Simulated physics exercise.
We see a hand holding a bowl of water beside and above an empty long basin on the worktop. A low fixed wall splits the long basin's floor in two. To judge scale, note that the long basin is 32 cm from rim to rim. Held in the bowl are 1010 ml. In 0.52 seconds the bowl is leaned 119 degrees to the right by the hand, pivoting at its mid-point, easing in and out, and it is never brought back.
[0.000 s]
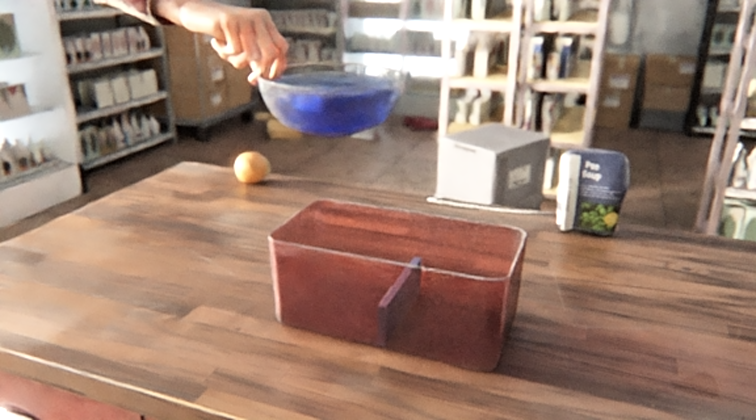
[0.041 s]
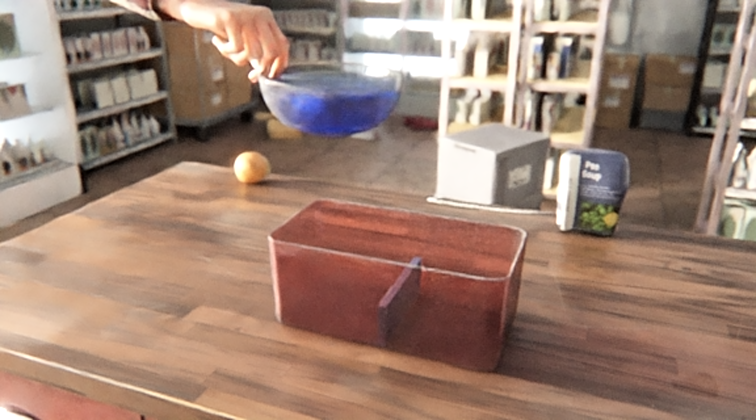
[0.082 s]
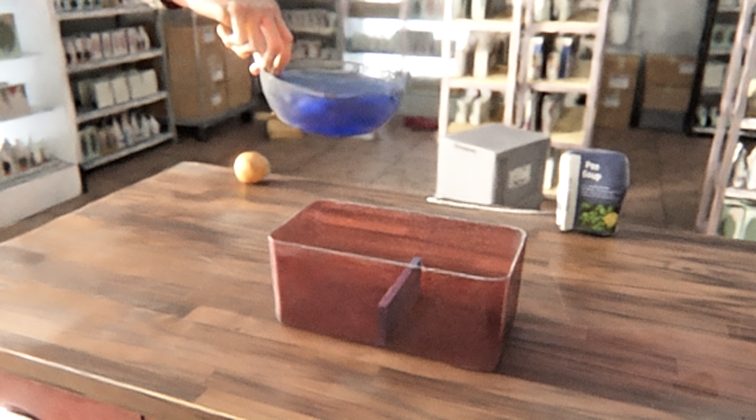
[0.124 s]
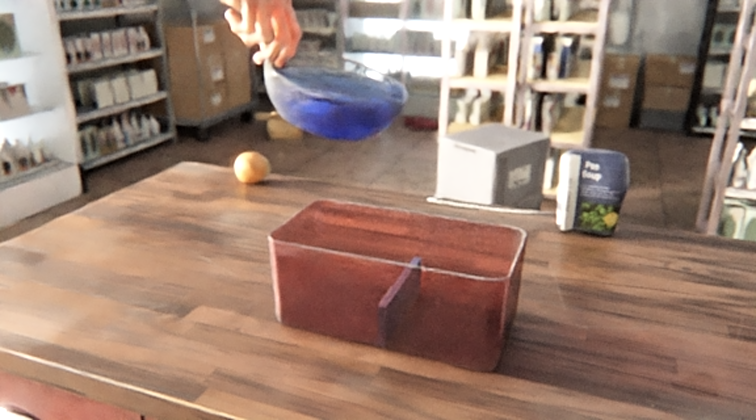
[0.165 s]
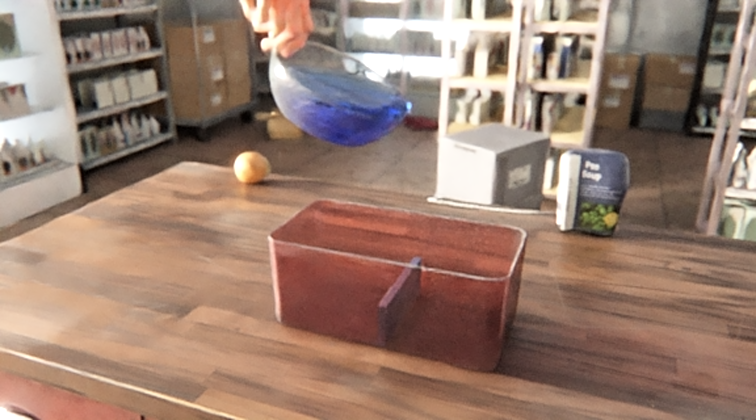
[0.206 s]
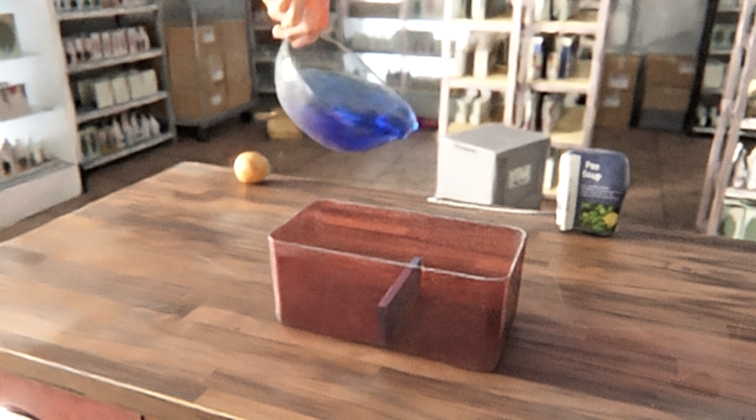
The footage shows a hand holding a clear bowl of blue liquid above an empty, reddish long basin with a divider on a wooden worktop, then leaning the bowl steeply to the right as the liquid shifts to its right rim.
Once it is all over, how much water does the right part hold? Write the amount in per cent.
The right part holds about 65 per cent.
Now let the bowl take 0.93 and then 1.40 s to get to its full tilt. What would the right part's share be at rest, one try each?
In order, 75 and 90 per cent.
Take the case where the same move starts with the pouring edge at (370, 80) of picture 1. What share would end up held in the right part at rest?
Then I'd expect something near 45 per cent.
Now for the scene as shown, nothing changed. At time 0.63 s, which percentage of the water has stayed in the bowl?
0 per cent or so.
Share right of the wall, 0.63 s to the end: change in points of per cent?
I'd say it grows by some 12.
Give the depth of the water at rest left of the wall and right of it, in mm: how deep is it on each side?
Depths at rest: Left around 12 mm, right around 30 mm.
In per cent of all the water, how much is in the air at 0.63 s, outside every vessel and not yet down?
I'd put it at about 26 per cent of the liquid.
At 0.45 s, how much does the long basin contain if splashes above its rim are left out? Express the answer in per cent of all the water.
Around 68 percent.
Then, 0.45 s in, the tilt is 114° and 1 per cent is still to pour, 3 is left of the wall and 65 right of it.
Then, 0.63 s in, the tilt is 119° and 0 per cent is still to pour, 18 is left of the wall and 54 right of it.
Then, 0.82 s in, the tilt is 119° and 1 per cent is still to pour, 20 is left of the wall and 55 right of it.
Then, 1.02 s in, the tilt is 119° and 0 per cent is still to pour, 26 is left of the wall and 65 right of it.
Finally, 26 per cent lies left of the wall, 65 right of it and 9 outside.
